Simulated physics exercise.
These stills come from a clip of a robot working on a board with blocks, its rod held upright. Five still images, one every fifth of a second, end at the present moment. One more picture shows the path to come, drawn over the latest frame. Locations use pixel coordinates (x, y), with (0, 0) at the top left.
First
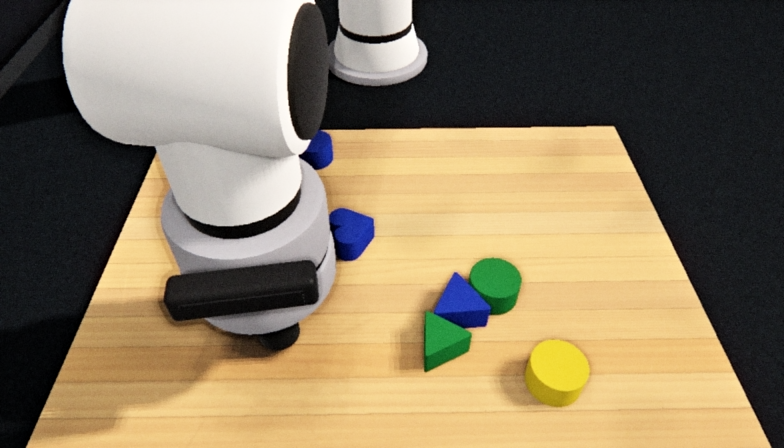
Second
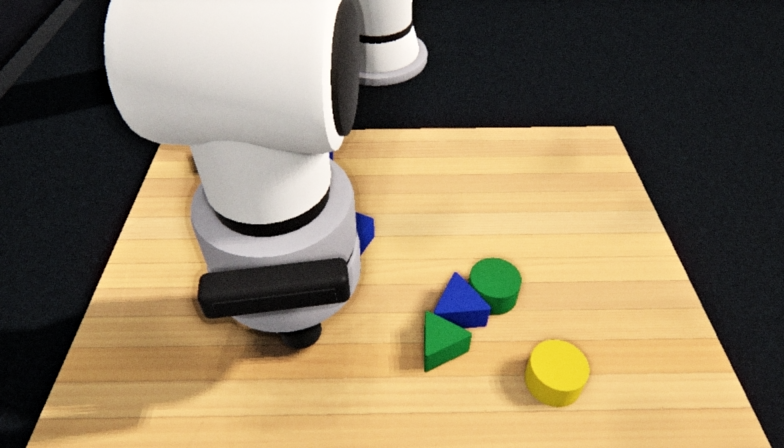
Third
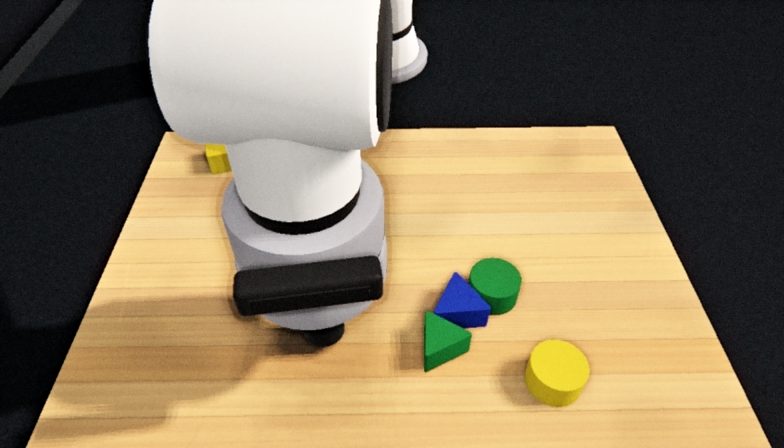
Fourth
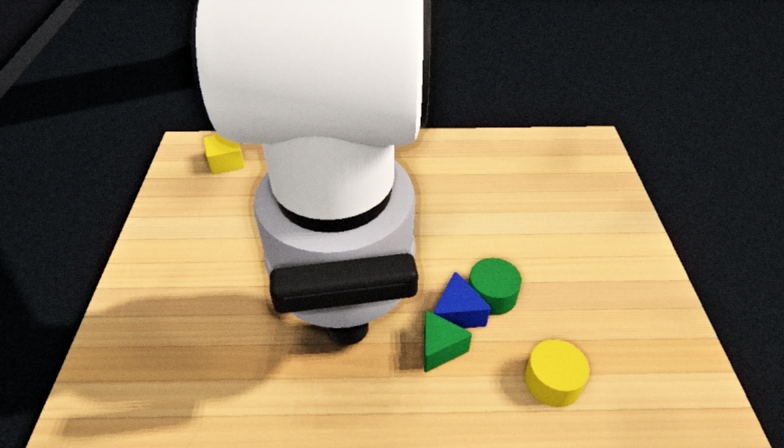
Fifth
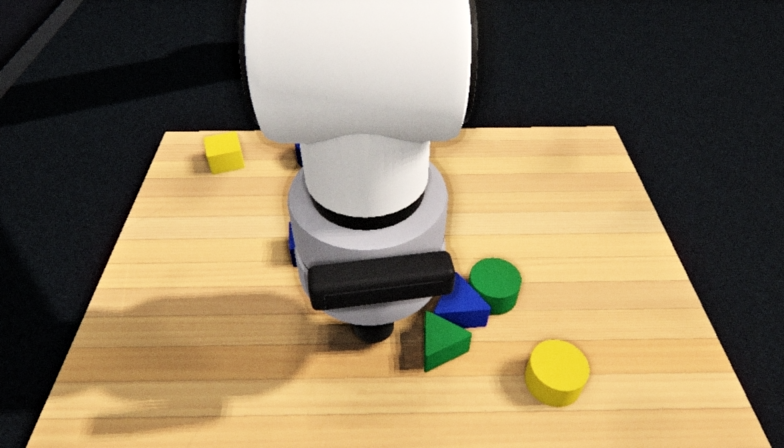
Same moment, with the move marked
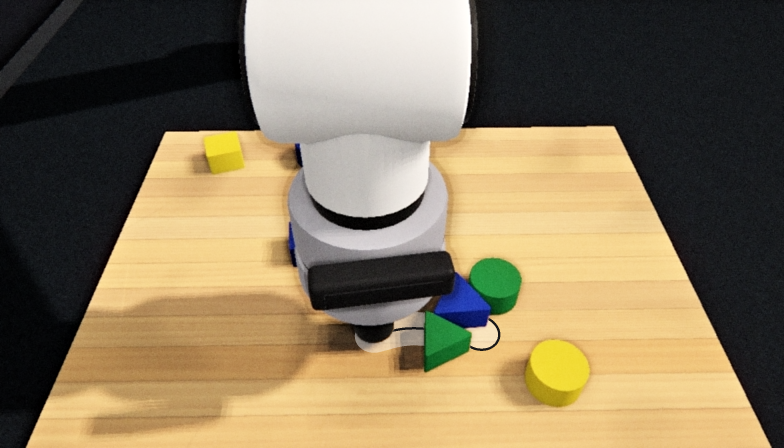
To begin with, a white and grey robot arm stands over the left side of a wooden board, with blue, green and yellow blocks around it. The arm slides steadily right, uncovering a yellow block at the upper left, and nears the green and blue triangular pieces, which stay still.
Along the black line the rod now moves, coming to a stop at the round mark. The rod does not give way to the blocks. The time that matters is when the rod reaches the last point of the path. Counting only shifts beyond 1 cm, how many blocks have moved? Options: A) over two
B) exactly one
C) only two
The answer is A.
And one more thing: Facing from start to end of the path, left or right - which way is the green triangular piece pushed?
Shifted right.
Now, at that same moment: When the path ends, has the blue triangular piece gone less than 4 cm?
No, that is not what happens.
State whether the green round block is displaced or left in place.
Shifted.
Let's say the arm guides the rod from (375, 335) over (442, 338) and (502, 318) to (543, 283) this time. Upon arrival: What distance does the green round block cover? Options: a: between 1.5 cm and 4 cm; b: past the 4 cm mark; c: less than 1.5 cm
That would be b.
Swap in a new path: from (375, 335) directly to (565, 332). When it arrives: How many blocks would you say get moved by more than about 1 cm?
Going by the path, three or more blocks will move.
The drawn path runs from (375, 335) by way of (426, 329) to (479, 333).
The first path, step by step. Halfway along, rod (427, 320); green triangular piece (454, 344), turned 20° clockwise; blue triangular piece (468, 296), turned 15° anticlockwise; green round block (499, 274).
At the end, rod (481, 324); green triangular piece (467, 350), turned 80° clockwise; blue triangular piece (513, 299), turned 55° anticlockwise; green round block (510, 265); yellow round block not moved.
